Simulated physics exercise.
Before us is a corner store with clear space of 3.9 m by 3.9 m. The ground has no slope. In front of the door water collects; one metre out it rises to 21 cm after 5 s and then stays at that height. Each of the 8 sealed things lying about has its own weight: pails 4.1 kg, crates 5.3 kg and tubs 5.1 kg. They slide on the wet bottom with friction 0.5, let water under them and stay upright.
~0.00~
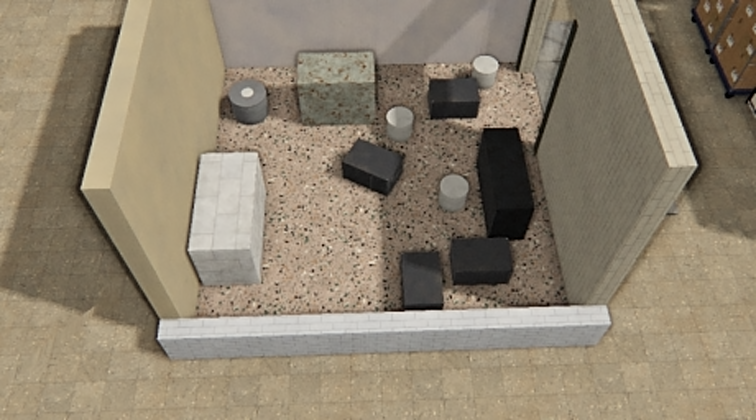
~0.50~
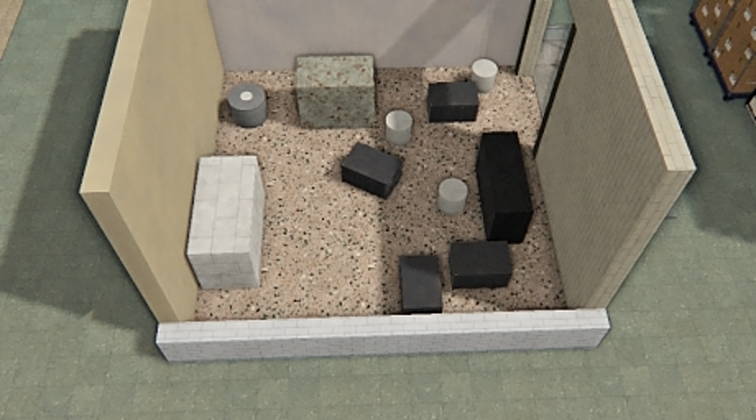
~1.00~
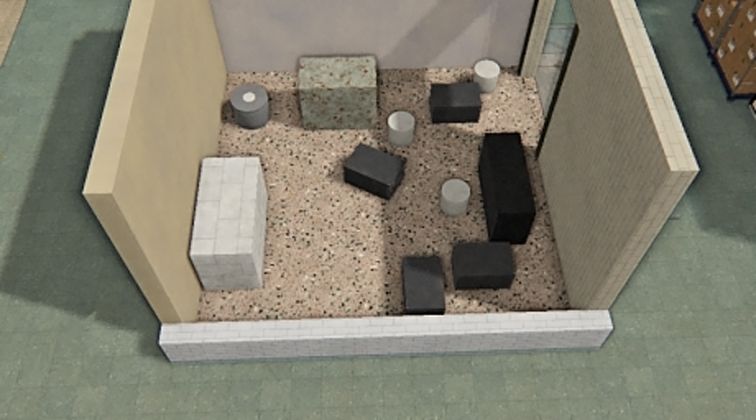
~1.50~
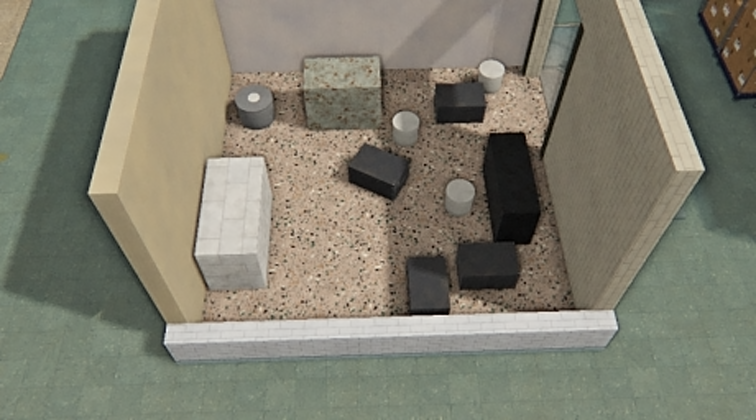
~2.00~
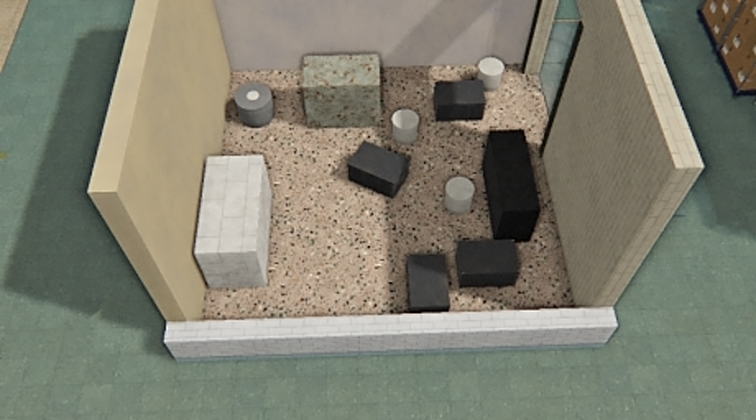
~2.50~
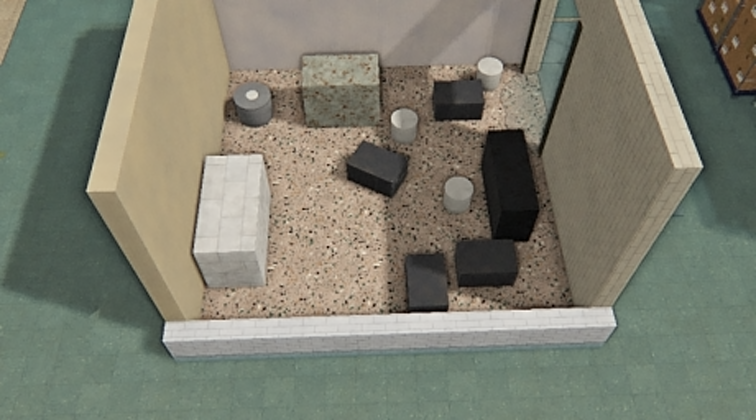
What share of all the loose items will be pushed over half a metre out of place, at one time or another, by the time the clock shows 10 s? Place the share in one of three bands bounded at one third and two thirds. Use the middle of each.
It goes in the band one third to two thirds.
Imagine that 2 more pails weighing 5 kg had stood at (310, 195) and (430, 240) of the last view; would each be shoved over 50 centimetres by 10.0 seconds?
The first: Farther. The second: Not as far.
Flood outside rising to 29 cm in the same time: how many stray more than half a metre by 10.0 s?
So the tally would be 7.
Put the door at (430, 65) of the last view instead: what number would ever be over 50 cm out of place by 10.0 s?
Count: 6.
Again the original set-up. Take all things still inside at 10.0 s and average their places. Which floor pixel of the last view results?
At about (369, 226).
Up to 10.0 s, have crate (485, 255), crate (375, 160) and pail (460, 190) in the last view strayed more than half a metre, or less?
In that order: Below the mark, above the mark, below the mark.
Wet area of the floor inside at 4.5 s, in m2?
Flooded: Near 4.0 m2.
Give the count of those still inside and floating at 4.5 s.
Total: 0.
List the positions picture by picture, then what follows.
In the first frame, a pail at (400, 117) rests on the ground; a pail at (454, 186) rests on the ground; 0.0 m2 under water; 0 of 8 have shifted.
In the second frame, a pail at (399, 120) rests on the ground; a pail at (453, 190), on the bottom; water covers 0.0 m2; 0 of 8 have shifted.
In the third frame, a pail at (402, 121) rests on the ground; a pail at (456, 191) rests on the ground; 0.0 m2 under water; 0 of 8 have shifted.
In the fourth frame, a pail at (406, 121), on the bottom; a pail at (461, 191) rests on the ground; water covers 0.0 m2; 0 of 8 have shifted.
In the fifth frame, a pail at (405, 119) rests on the ground; a pail at (460, 188) rests on the ground; water covers 0.0 m2; 0 of 8 have shifted.
In the sixth frame, a pail at (405, 119) rests on the ground; a pail at (459, 188) rests on the ground; water covers 0.3 m2; 0 of 8 have shifted.
After 3.5 s 0 of 8 are over 50 cm from their spots; 0 afloat.
After 4.5 s 1 of 8 are over 50 cm from their spots; 0 afloat.
After 7.0 s 4 of 8 are over 50 cm from their spots; 4 afloat.
After 10.0 s 5 of 8 are over 50 cm from their spots, and 5 have been at some point; 6 afloat.
